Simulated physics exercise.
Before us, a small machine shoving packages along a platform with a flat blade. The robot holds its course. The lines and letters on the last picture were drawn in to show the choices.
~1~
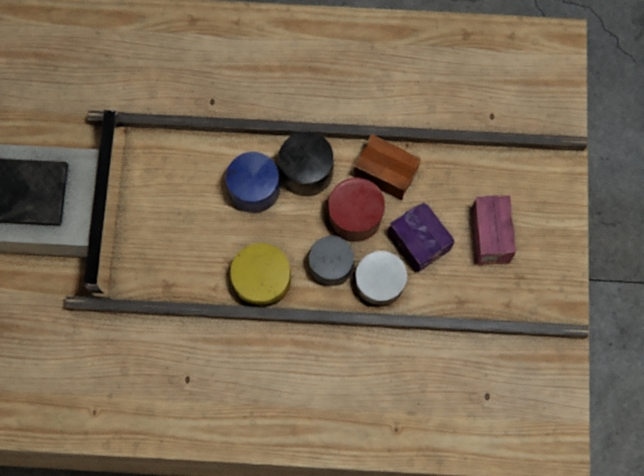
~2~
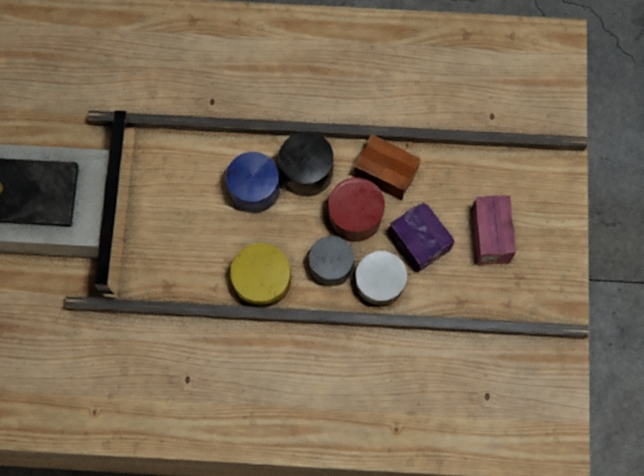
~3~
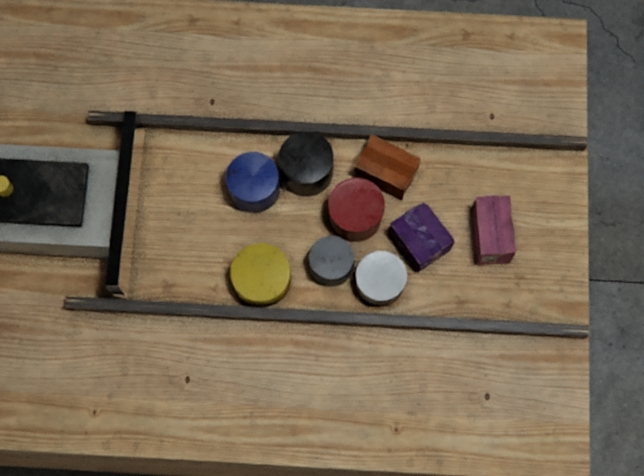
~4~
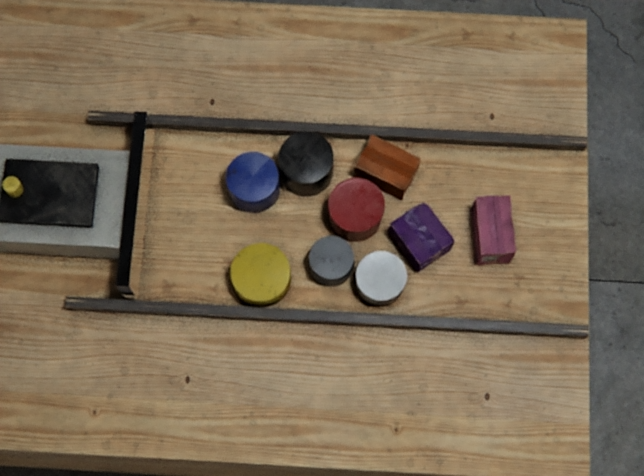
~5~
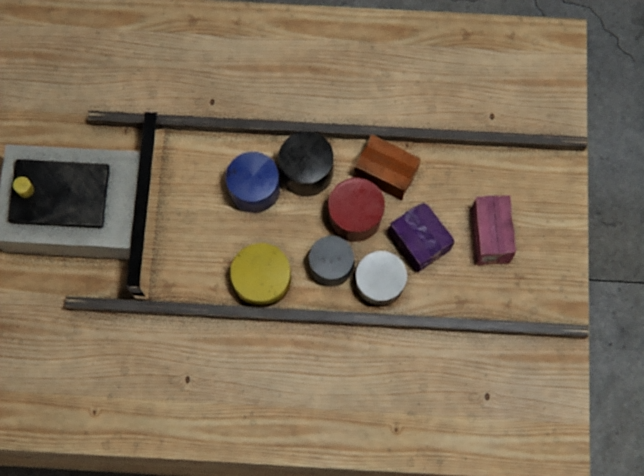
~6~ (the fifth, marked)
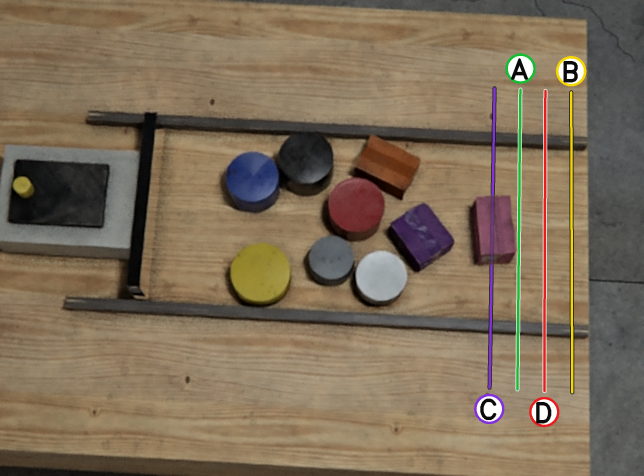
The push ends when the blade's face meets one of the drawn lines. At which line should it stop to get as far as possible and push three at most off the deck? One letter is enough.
No fourth one falls up to C.
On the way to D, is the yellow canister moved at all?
Yes.
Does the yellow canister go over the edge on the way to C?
By then, no.
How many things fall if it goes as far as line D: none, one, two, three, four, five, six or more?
Six or more.
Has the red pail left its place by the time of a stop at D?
Yes.
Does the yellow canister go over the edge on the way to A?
By then, no.
On the marked copy, A at (519, 234); B at (572, 237); C at (492, 233); D at (545, 235).
Following C. Soon after the start, robot (192, 200); black canister (344, 157); yellow canister (302, 281).
Later, robot (318, 207); pink parcel (531, 211); purple parcel (527, 251).
In the end, robot (417, 212); purple parcel over the edge; pink parcel over the edge; three fallen.
As for the rest, A drops six; B drops nine; D drops six.
